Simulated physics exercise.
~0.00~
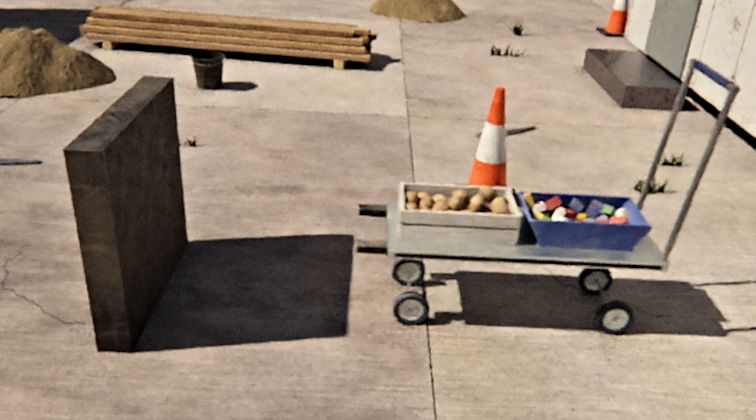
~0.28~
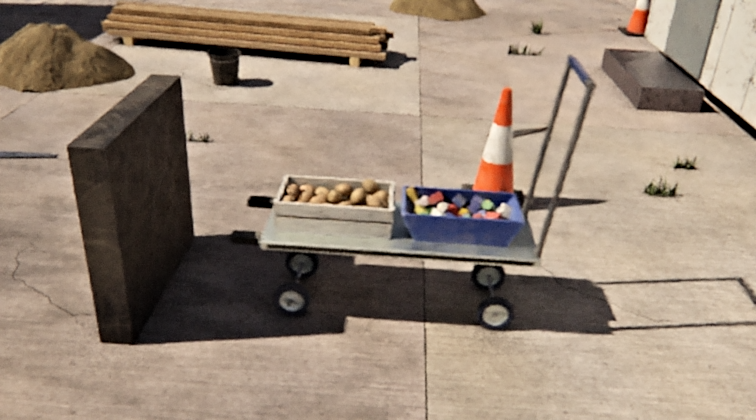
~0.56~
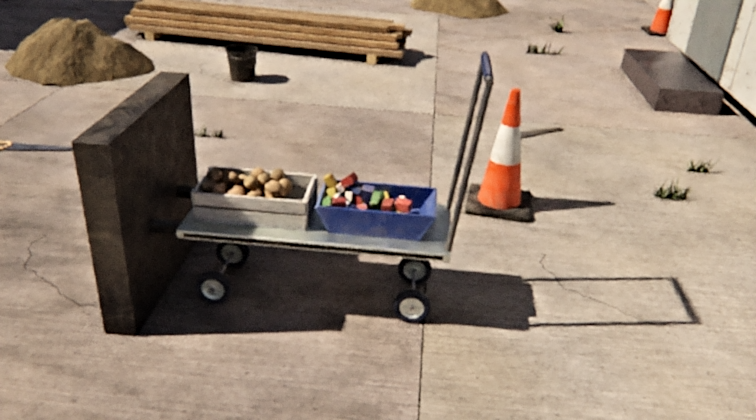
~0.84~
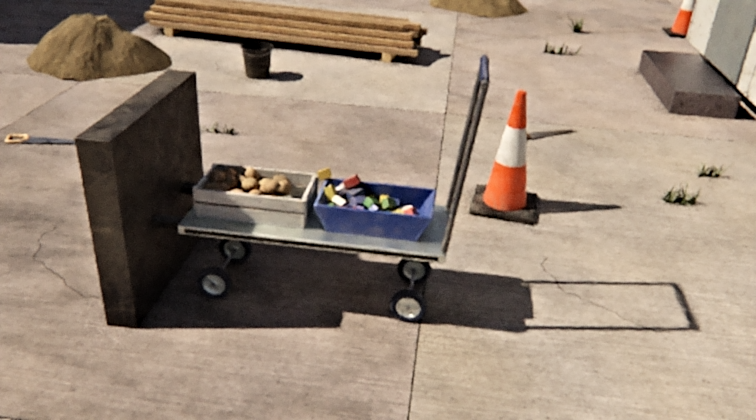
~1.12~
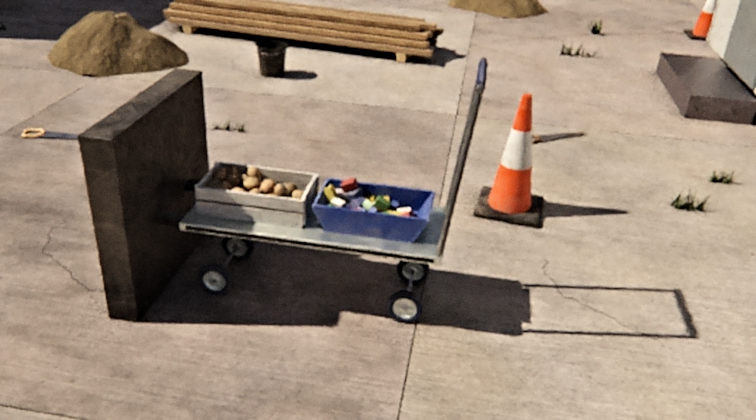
On a sunlit concrete yard, a flat trolley carrying a white tray of potato-like lumps and a blue tray of colourful toy bricks rolled left into a dark upright wall and stopped against it, the loose bricks jolting about before settling in the blue tray.
